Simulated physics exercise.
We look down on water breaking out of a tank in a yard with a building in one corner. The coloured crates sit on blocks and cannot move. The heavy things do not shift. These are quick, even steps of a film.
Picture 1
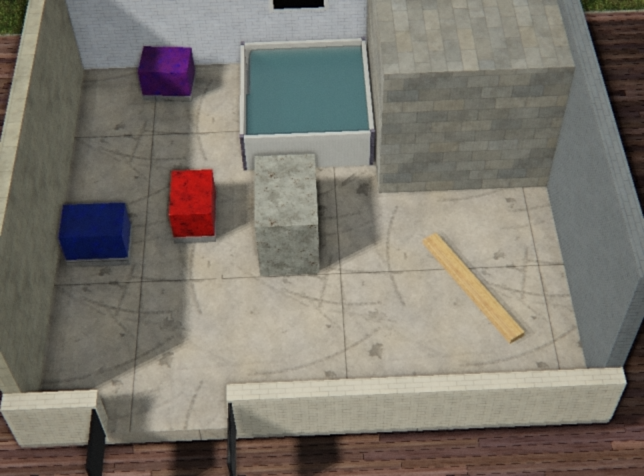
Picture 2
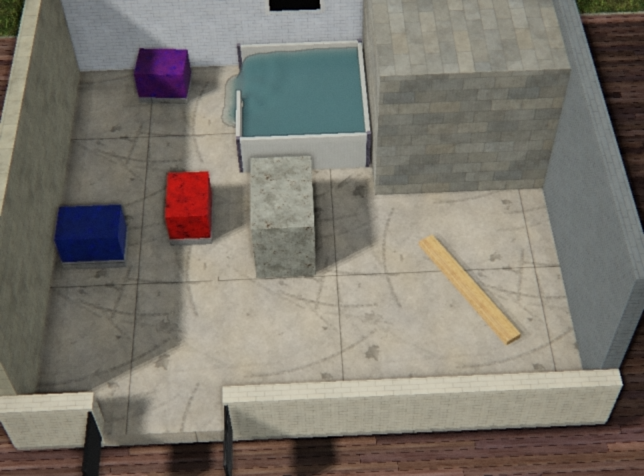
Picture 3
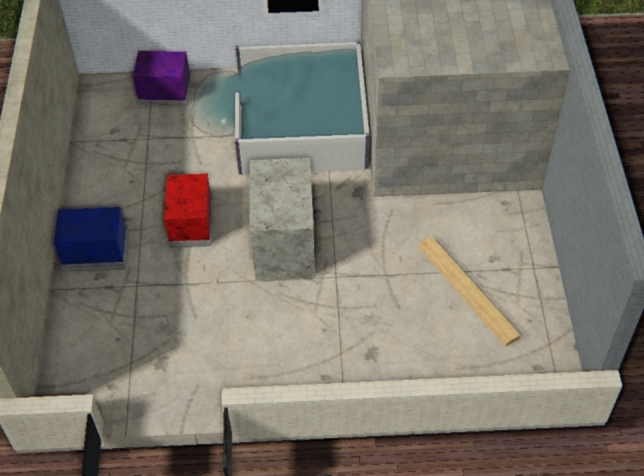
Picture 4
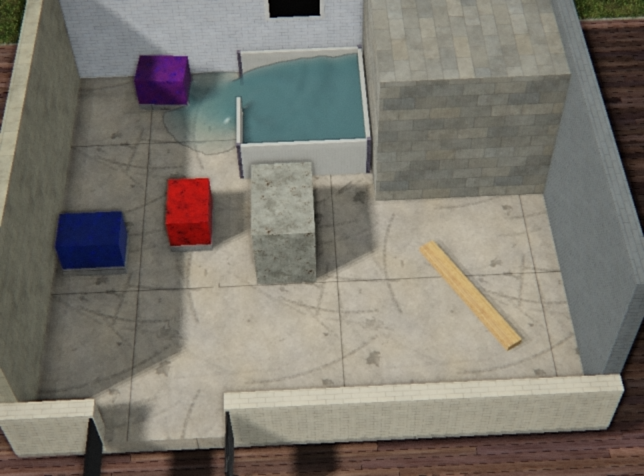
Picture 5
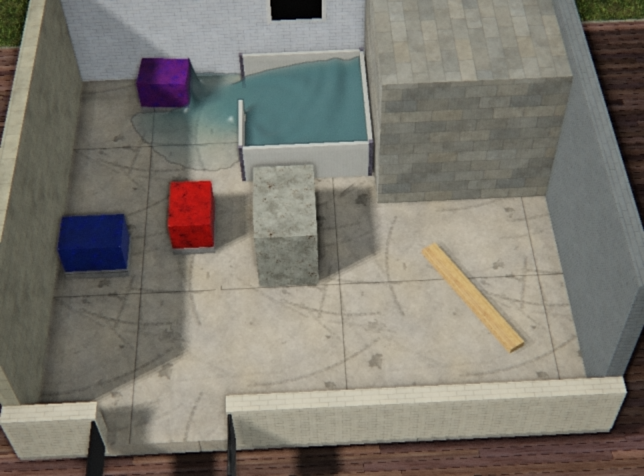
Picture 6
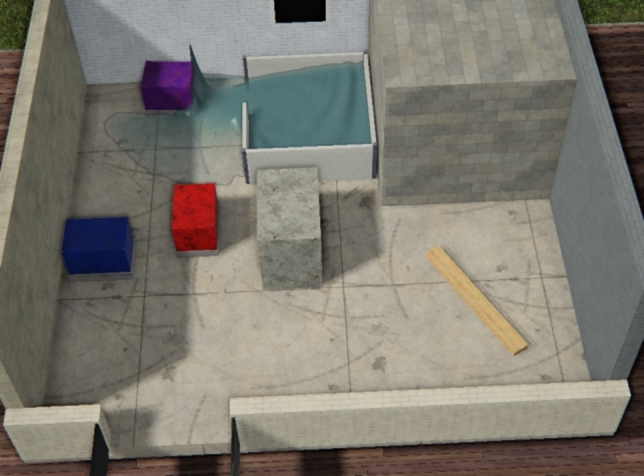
In a walled yard with a building in one corner, water sits still in a tank, then pours out through a gap on its left side and spreads left across the paved floor, reaching past the front of a purple block.
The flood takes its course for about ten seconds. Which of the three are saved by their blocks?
The blue crate gets wet; the purple crate gets wet; the red crate gets wet.
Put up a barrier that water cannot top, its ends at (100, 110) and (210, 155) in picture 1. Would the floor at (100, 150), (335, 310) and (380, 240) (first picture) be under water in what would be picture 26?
In turn: Wet, no water, free of water.
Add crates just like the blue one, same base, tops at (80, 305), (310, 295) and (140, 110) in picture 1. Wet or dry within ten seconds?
One after the other: Stays dry, keeps dry, is wetted.
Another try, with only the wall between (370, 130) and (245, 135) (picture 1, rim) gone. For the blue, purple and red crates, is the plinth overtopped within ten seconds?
Then: The blue one escapes it; the purple one keeps dry; the red one gets wet.
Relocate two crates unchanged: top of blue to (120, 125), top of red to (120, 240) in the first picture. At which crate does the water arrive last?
The crate marked red.
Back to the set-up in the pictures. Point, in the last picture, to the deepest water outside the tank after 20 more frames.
Roughly at (361, 81).
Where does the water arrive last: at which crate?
The one in blue.
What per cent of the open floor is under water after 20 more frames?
I make it 40 per cent.
A moment on, water covers 20 % of the floor; the blue crate not reached, the purple crate water round its plinth, the red crate water round its plinth.
Next, water covers 25 % of the floor; the blue crate water round its plinth, the purple crate water round its plinth, the red crate water round its plinth.
Then, water covers 40 % of the floor; the blue crate water round its plinth, the purple crate water round its plinth, the red crate water round its plinth.
Later, water covers 65 % of the floor; the blue crate water round its plinth, the purple crate water round its plinth, the red crate water round its plinth.
In the end, water covers 80 % of the floor; the blue crate was topped, the purple crate was topped, the red crate was topped.
